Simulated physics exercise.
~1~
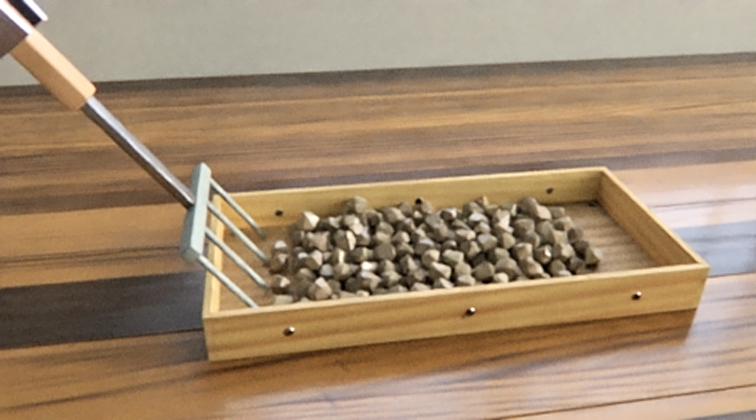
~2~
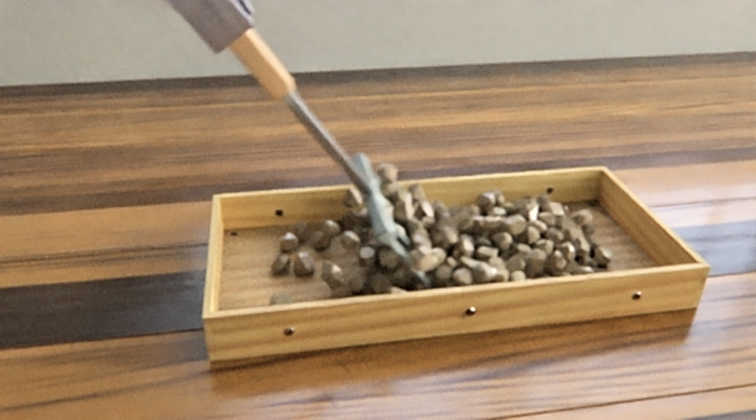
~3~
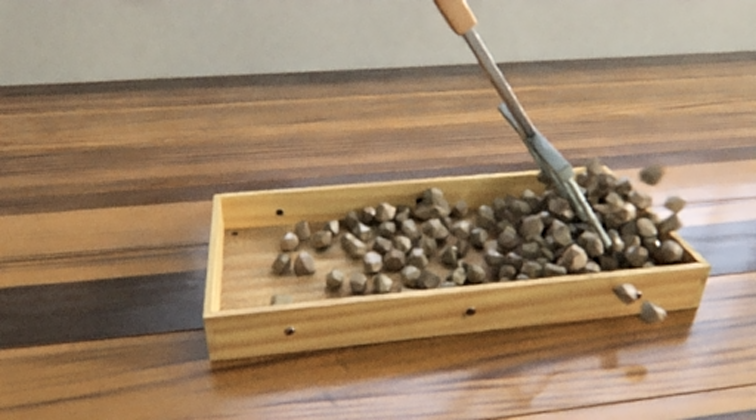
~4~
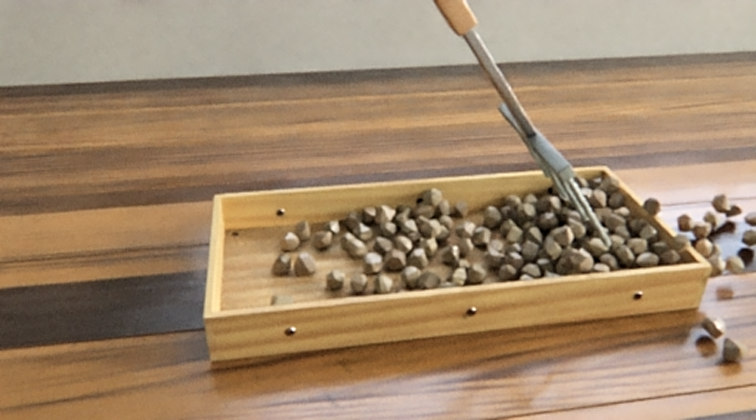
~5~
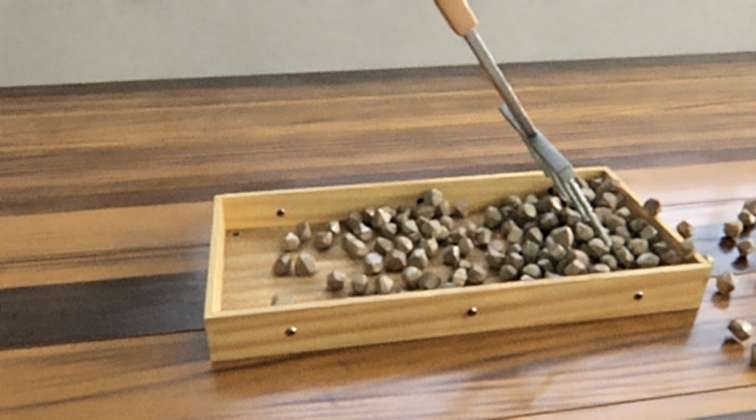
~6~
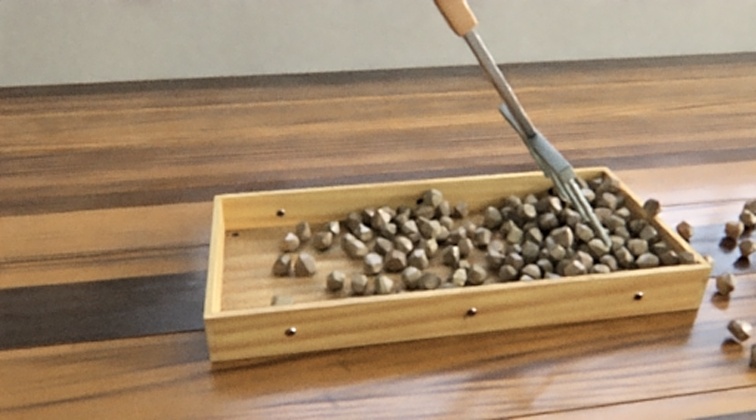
A comb sweeps pebbles rightward through a wooden tray, spilling some onto the table.
